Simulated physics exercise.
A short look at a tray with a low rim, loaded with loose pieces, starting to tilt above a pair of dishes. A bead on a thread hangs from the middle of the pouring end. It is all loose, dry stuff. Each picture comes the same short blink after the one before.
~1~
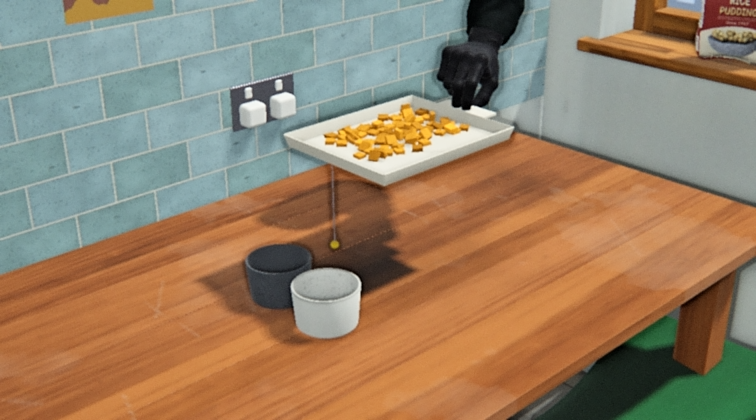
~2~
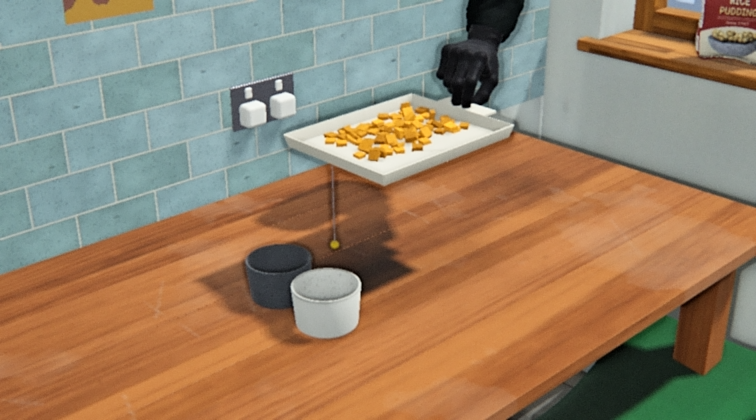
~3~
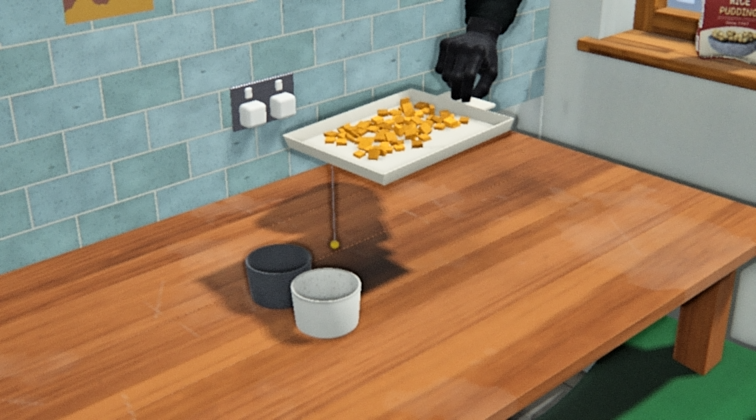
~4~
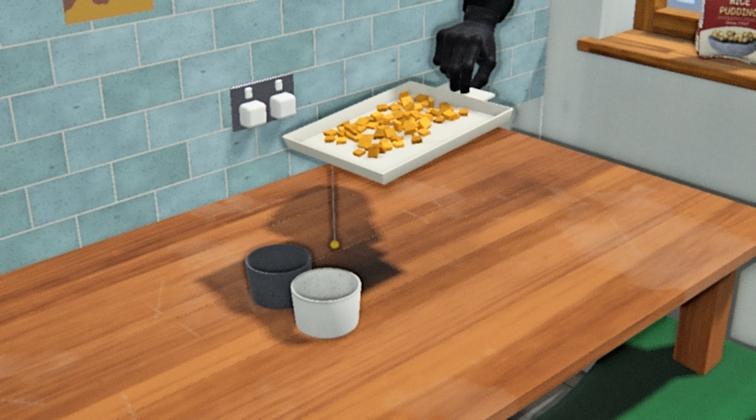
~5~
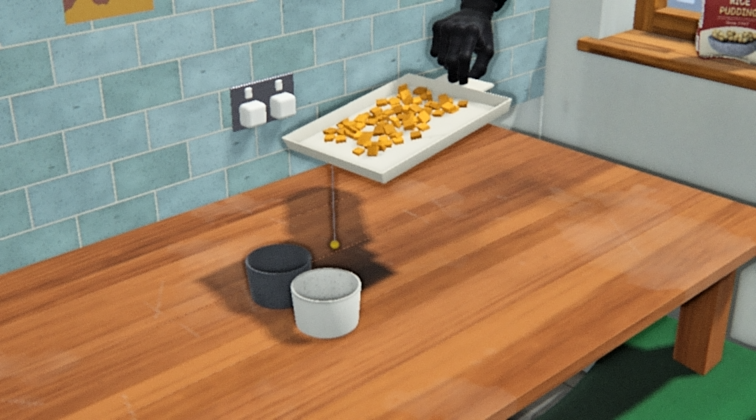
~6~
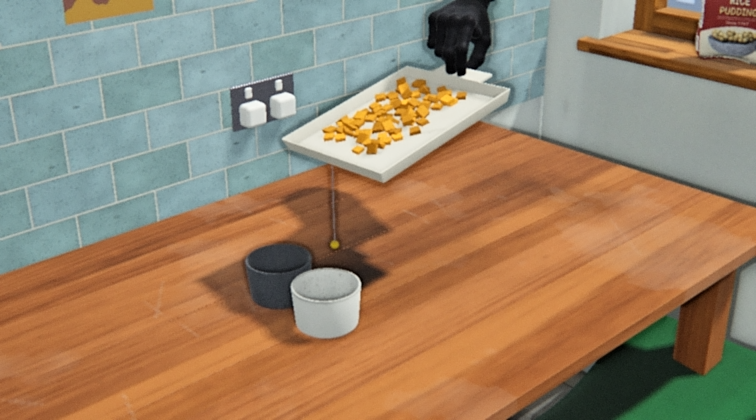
A white tray of small orange crackers, held at its back edge by a black-gloved hand, tilted slightly toward its near left corner above a dark dish and a white one, the crackers shifting only a little.
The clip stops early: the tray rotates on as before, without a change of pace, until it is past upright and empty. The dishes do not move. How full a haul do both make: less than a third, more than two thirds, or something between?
In the dishes lies between a third and two thirds of it.
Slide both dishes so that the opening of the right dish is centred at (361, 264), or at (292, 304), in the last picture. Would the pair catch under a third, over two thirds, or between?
The first try: Below one third. The second: Less than a third.
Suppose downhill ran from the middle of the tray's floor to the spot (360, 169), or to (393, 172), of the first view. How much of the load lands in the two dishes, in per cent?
In turn 50 and 0 in a hundred.
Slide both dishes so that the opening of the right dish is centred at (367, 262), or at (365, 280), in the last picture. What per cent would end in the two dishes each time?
Near 0 % and 30 %.
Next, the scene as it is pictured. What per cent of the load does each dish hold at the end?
Left dish near 50 in a hundred; right dish near 10.
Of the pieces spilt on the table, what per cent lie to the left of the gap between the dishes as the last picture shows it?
It comes to 70 per cent or so.
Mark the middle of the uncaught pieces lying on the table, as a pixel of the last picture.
Around (279, 275).
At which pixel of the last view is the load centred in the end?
At about (283, 289).
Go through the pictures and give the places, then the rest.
Corners of the pouring end (289, 134) and (384, 173), level; middle of the load (390, 132), small crackers; left dish (254, 284); right dish (300, 312); bead on its thread (335, 245), in the first frame.
Corners of the pouring end (289, 134) and (384, 172), level; middle of the load (390, 131), in the second frame.
Corners of the pouring end (288, 135) and (384, 172), tipped barely, lowest at the left corner; middle of the load (390, 128), in the third frame.
Corners of the pouring end (288, 136) and (383, 171), tipped a little, lowest at the left corner; middle of the load (389, 124), in the fourth frame.
Corners of the pouring end (287, 137) and (382, 171), tipped a little, lowest at the left corner; middle of the load (388, 119), in the fifth frame.
Corners of the pouring end (287, 138) and (381, 170), tipped a little, lowest at the left corner; middle of the load (387, 115); left dish (254, 284); right dish (300, 312), in the sixth frame.
Just after the last frame, tray tipped steeply; almost all on the tray; just a few in the air.
A moment on, tray tipped right over; roughly half on the tray; about a tenth in the left dish; roughly a quarter outside both; about a tenth in the air.
Further on, tray tipped past a quarter turn; about a tenth in the right dish; roughly half in the left dish; roughly half outside both.
When it is over, tray tipped past a quarter turn; about a tenth in the right dish; roughly half in the left dish; roughly half outside both.
